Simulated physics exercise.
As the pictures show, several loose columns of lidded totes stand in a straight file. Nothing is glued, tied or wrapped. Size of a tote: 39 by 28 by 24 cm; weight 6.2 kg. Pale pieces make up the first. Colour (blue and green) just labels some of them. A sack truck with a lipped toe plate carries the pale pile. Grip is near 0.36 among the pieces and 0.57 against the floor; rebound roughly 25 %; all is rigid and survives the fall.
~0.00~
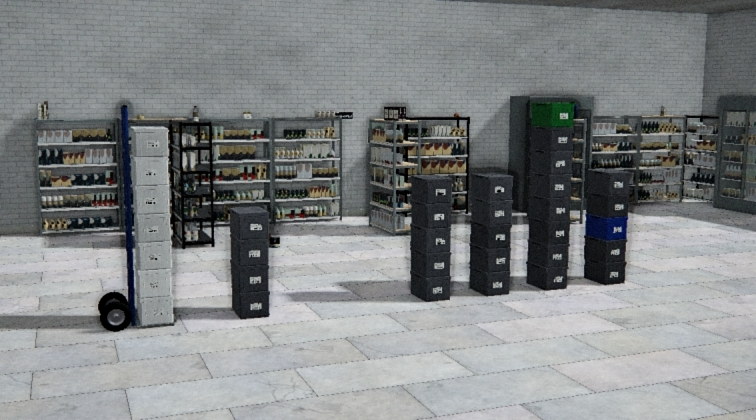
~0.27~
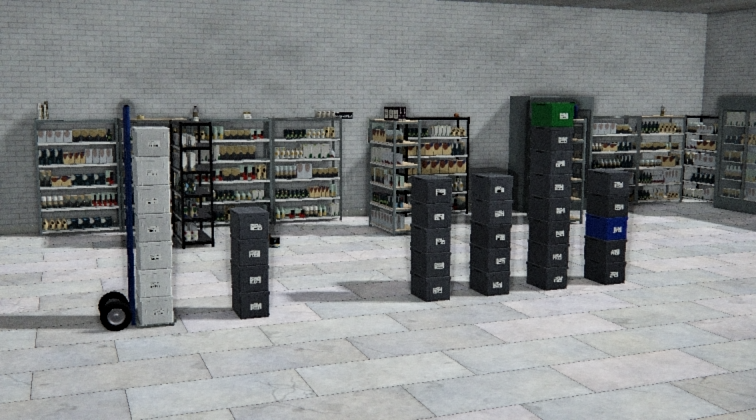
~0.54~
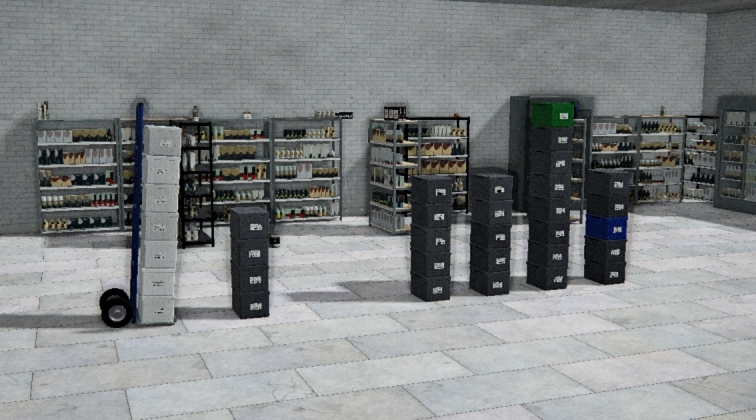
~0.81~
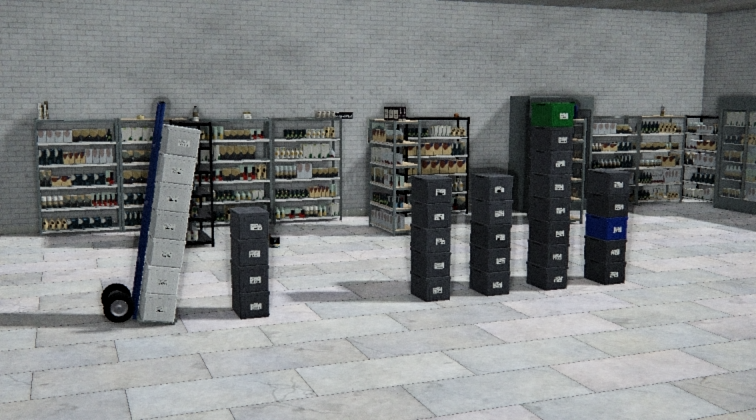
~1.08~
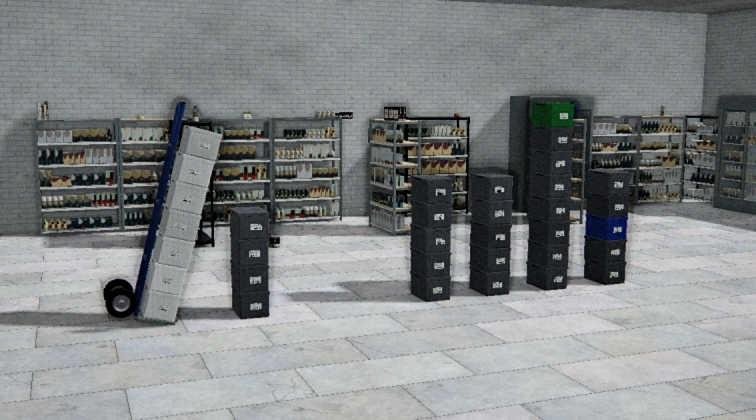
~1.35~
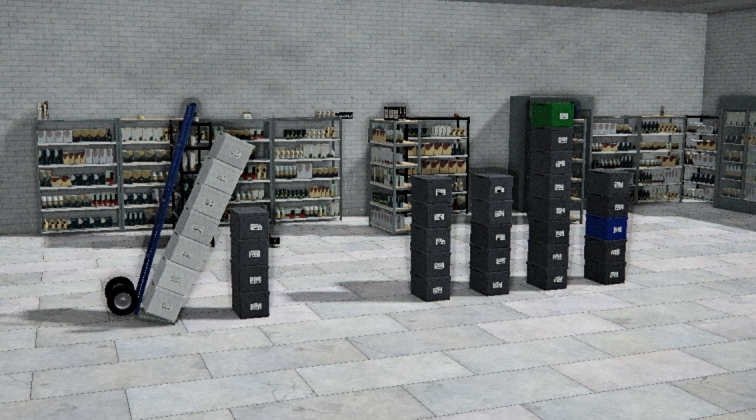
In this clip, a blue hand truck beside a stack of pale totes starts upright, then tilts to the right; the pale stack leans with it and separates from its upper frame, while the dark stacks nearby stay still.
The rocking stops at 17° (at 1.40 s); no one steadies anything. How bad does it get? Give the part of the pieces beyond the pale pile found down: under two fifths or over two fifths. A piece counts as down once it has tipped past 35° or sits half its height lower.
Ending down: Less than two fifths.
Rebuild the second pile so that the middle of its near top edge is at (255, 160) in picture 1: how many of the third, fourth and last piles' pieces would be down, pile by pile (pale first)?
Then third 0, fourth 0, last 0.
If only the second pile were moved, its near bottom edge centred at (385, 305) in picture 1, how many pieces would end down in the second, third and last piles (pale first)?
In that case second 2, third 0, last 0.
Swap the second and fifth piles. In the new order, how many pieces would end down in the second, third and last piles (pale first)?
In that case second 7, third 4, last 4.
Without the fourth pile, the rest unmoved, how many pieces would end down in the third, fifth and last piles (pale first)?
In that case third 0, fifth 0, last 0.
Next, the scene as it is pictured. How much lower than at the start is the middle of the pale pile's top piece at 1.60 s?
Some 30 cm lower.
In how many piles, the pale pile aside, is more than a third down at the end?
1 in all.
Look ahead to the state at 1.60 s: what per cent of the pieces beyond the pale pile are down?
0 per cent by then.
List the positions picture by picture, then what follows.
In the first frame (places mark the middle of the side facing us), truck frame (127, 152) 0° forward; green tote (563, 115); blue tote (595, 227); the rest undisturbed.
The second frame shows truck frame (128, 152) 0° forward; green tote (563, 115).
The third frame shows truck frame (140, 149) 4° forward, top of the pale pile leaning 4°; green tote (563, 115); the rest undisturbed.
The fourth frame shows truck frame (157, 147) 9° forward, top of the pale pile leaning 9°; green tote (563, 115); the rest undisturbed.
The fifth frame shows truck frame (174, 147) 14° forward, top of the pale pile leaning 15°; green tote (563, 115); the rest undisturbed.
The sixth frame shows truck frame (183, 147) 17° forward, top of the pale pile leaning 25°; green tote (563, 115); blue tote (595, 227); the rest undisturbed.
After 1.60 s, 6 of the pale pile down; none of the 27 other totes down, 2 disturbed.
After 2.02 s, 7 of the pale pile down; none of the 27 other totes down, 4 disturbed.
After 2.48 s, 7 of the pale pile down; 3 of the 27 other totes down.
At rest (3.5 s), 7 of the pale pile down; 3 of the 27 other totes down; green tote unmoved; blue tote unmoved. That is 11 per cent. As the last picture would show them, middles, green tote near (552, 115), blue tote near (606, 226).
